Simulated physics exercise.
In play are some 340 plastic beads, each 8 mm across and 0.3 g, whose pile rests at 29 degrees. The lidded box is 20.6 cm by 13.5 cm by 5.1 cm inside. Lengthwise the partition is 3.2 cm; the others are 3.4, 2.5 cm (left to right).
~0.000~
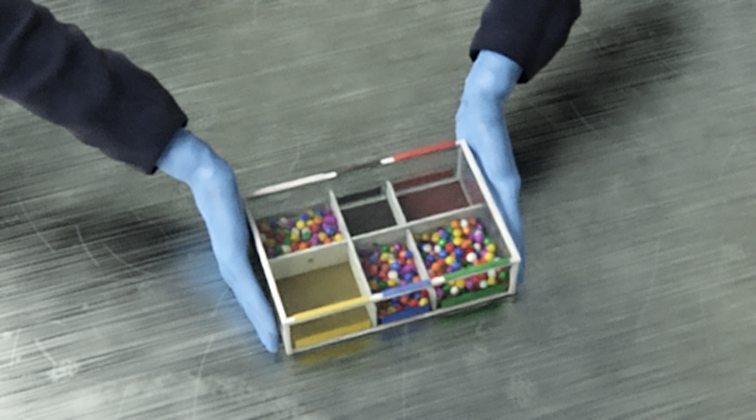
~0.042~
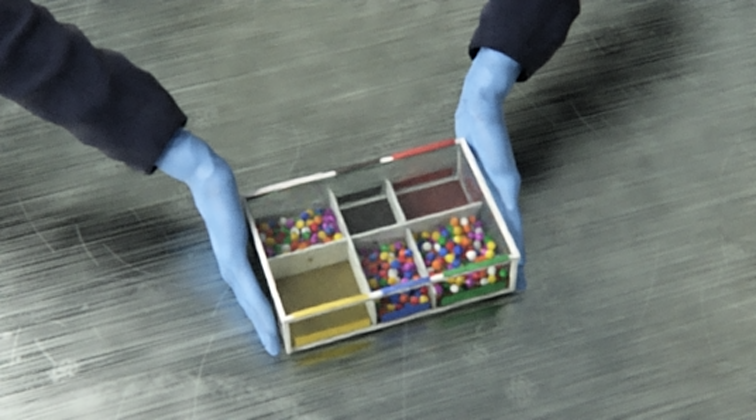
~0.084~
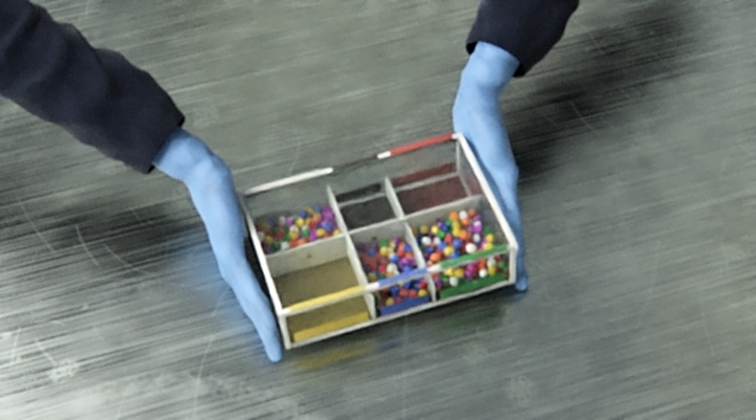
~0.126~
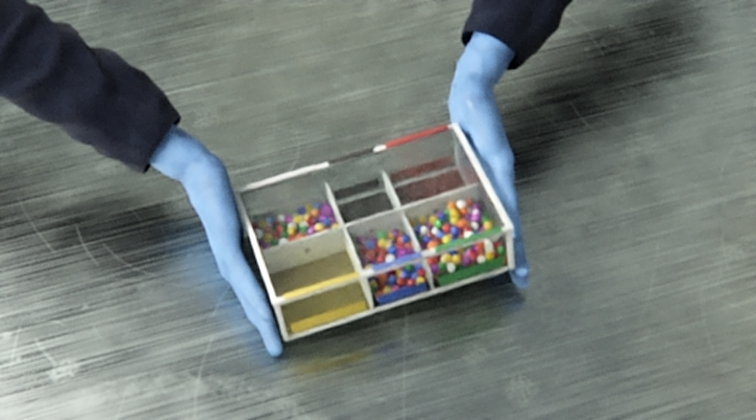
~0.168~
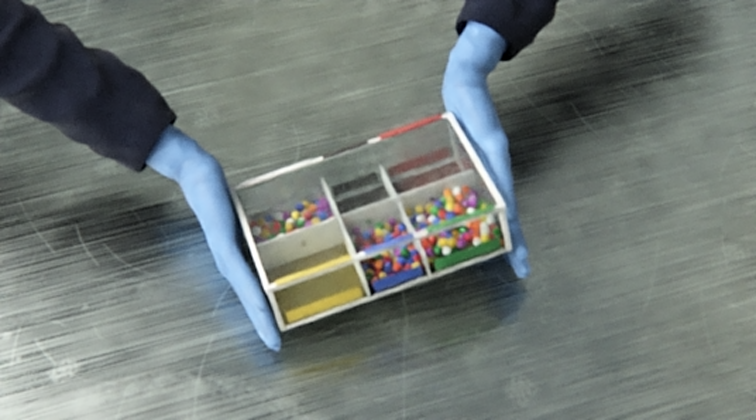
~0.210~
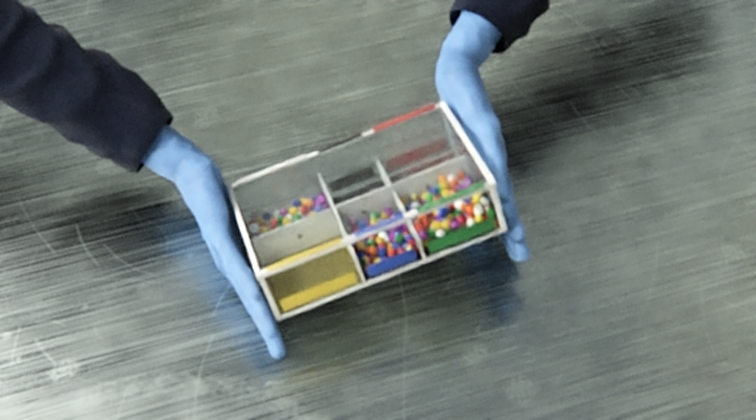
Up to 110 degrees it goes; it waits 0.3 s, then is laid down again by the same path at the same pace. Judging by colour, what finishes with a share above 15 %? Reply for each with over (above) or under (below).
Red - under, blue - under, green - under, yellow - under, white - over, black - over.
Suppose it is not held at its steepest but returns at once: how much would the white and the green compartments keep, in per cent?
White 50, green 0.
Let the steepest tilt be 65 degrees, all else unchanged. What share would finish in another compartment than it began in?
That works out to close to 15 percent.
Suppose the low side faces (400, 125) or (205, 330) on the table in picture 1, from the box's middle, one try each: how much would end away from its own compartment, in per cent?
That would be close to 55 per cent, then close to 60 per cent.
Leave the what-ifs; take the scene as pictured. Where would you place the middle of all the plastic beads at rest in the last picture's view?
Close to pixel (324, 226).
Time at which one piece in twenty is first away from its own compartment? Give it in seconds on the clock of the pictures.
That happens at about 0.65 s on the clock.
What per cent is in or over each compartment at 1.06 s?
In per cent: Red 10; blue 5; green 5; yellow 0; white 50; black 30.
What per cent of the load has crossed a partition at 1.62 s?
Roughly 70 %.
Then, at 1.06 s, tilt 110 degrees; red 10 %, blue 5 %, green 5 %, white 50 %, black 30 %.
Then, at 1.62 s, tilt 59 degrees; red 10 %, white 55 %, black 35 %.
Then, at 2.25 s, tilt 0 degrees; red 10 %, white 55 %, black 35 %.
At rest (2.9 s), red 10 %, blue 0 %, green 0 %, yellow 0 %, white 55 %, black 35 %.
